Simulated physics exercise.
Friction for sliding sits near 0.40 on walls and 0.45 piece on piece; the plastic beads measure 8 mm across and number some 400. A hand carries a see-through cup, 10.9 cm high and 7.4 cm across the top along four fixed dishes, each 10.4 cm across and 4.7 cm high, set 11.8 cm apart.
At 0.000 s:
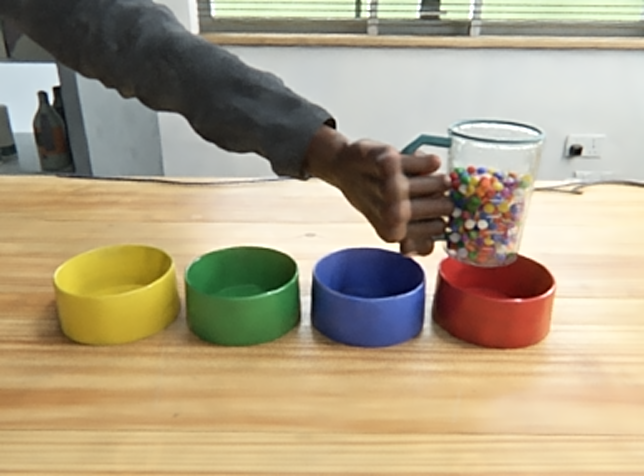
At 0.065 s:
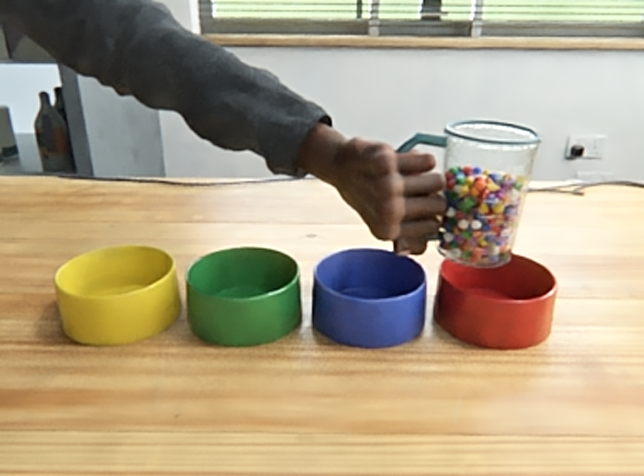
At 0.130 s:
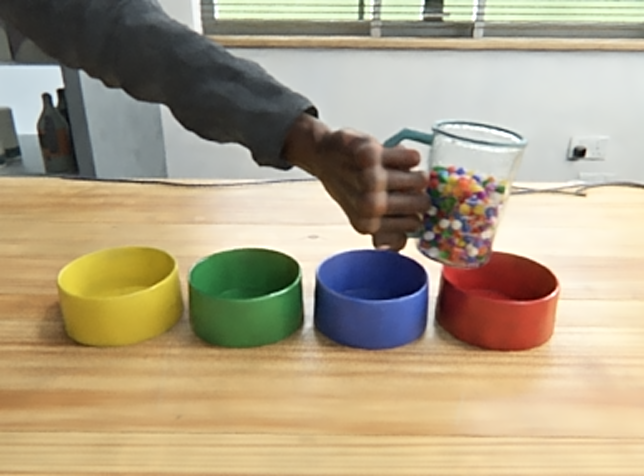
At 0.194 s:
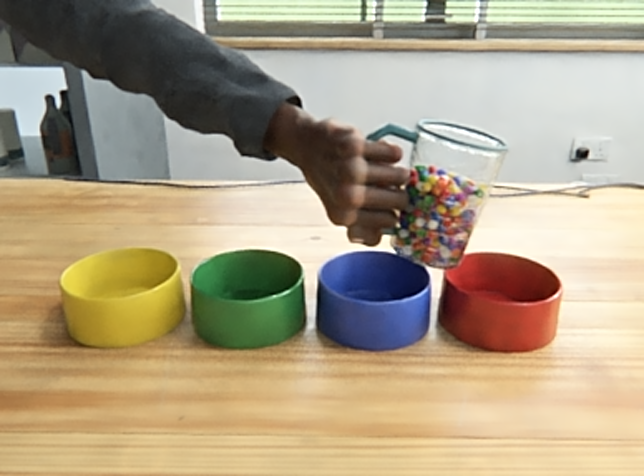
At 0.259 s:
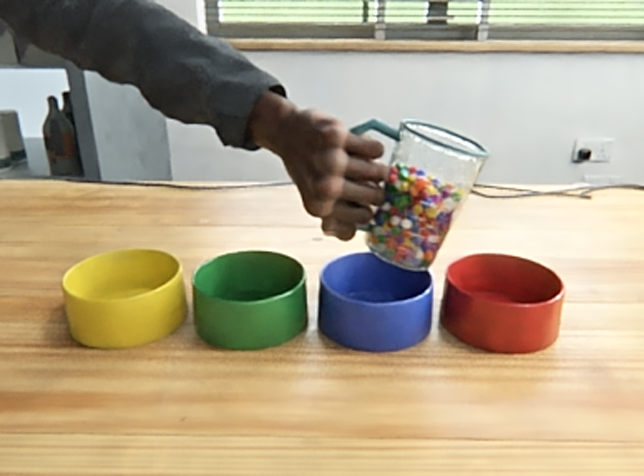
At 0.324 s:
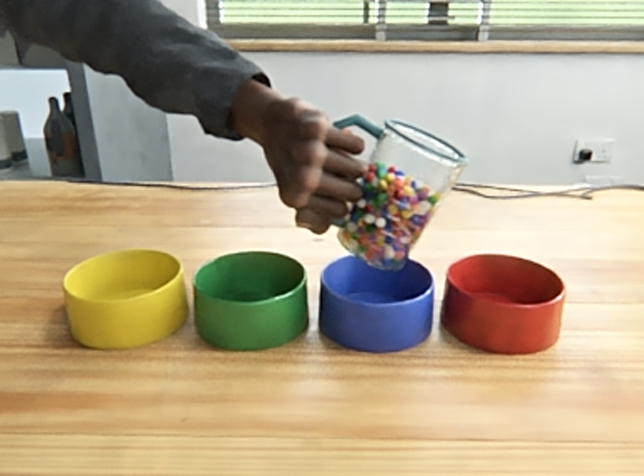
A hand held a clear cup of colorful beads above the red dish, then moved it left over the blue one while tilting it to the right, above a row of four dishes on a wooden table.
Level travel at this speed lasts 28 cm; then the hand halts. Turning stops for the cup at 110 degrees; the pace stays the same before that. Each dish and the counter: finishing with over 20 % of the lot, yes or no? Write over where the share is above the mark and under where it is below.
Red: Under; blue: Under; green: Over; yellow: Under; counter: Under.
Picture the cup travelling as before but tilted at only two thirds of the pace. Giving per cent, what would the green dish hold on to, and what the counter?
Green: 100, counter: 0.
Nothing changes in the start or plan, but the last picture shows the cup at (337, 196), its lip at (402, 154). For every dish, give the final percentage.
In the end red holds 0, blue holds 0, green holds 100, yellow holds 0.
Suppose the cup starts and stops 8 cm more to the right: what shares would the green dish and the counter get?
Then I'd expect green at 0 and the counter at 0.
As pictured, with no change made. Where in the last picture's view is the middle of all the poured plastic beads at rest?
Centre at rest, approx.: (257, 297) px.
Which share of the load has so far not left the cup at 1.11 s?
About 100 %.
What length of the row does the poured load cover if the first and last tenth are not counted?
It covers some 6 centimetres of the row.
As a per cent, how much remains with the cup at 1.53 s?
50 per cent.
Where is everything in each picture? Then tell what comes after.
In the first picture, cup at (487, 193), tilt 0 degrees, lip at (541, 131), moved 0.0 cm; middle of the pieces at (484, 206); red dish at (496, 273); blue dish at (369, 271); green dish at (242, 270); yellow dish at (115, 269).
In the second picture, cup at (482, 193), tilt 2 degrees, lip at (536, 133), moved 0.6 cm; middle of the pieces at (478, 207).
In the third picture, cup at (465, 194), tilt 6 degrees, lip at (523, 138), moved 2.3 cm; middle of the pieces at (460, 208).
In the fourth picture, cup at (443, 195), tilt 12 degrees, lip at (505, 144), moved 4.4 cm; middle of the pieces at (437, 208).
In the fifth picture, cup at (421, 196), tilt 17 degrees, lip at (486, 151), moved 6.5 cm; middle of the pieces at (413, 209).
In the sixth picture, cup at (397, 197), tilt 23 degrees, lip at (465, 157), moved 8.6 cm; middle of the pieces at (389, 208); red dish at (505, 278); blue dish at (377, 276); green dish at (250, 275); yellow dish at (124, 273). Its pace works out near 90 degrees a second; the hand travels 33 cm a second.
Then, at 0.80 s, tilt 65 degrees; cup holds 100 %.
After 1.11 s, tilt 92 degrees; cup holds 100 %.
After 1.53 s, tilt 110 degrees; cup holds 50 %, green 50 %.
By 2.8 s all is still; red 0 %, blue 0 %, green 100 %, yellow 0 %, counter 0 %.
